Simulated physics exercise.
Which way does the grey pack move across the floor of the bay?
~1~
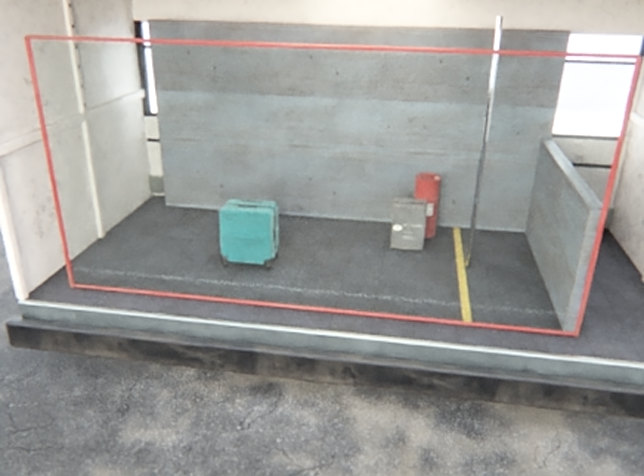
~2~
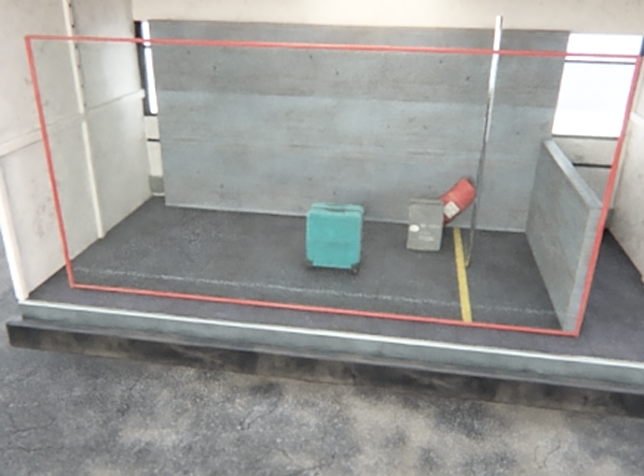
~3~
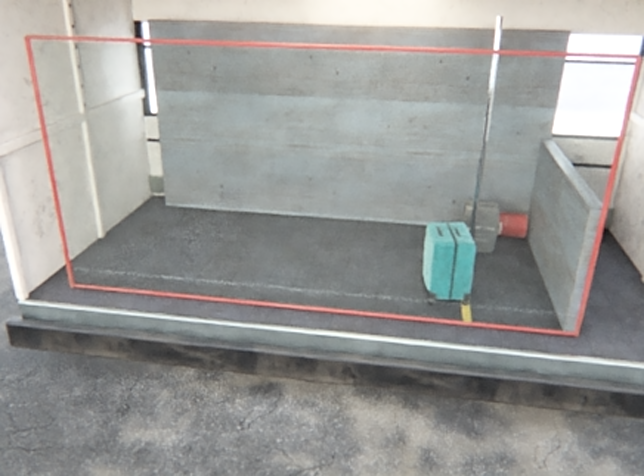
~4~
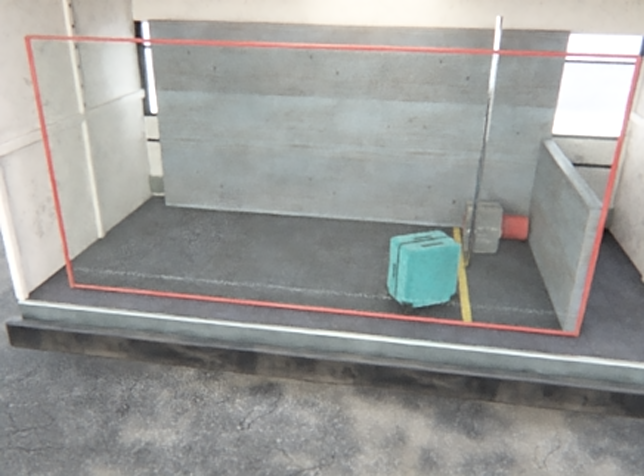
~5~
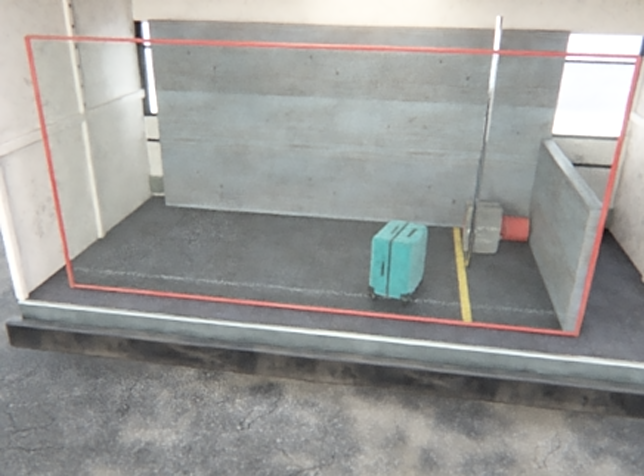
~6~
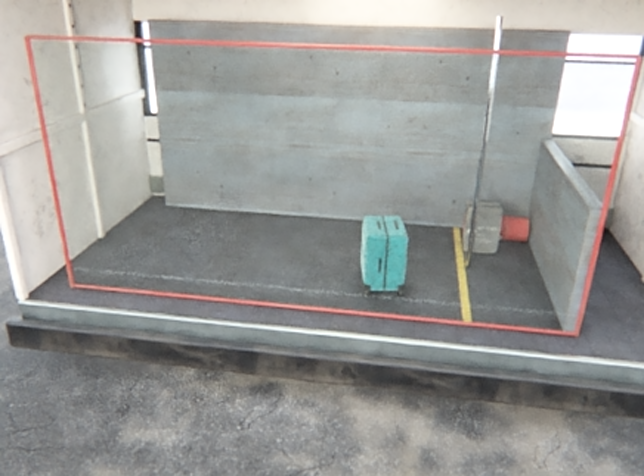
The grey pack moves to the right, going over the yellow line and ending up beside the pole.
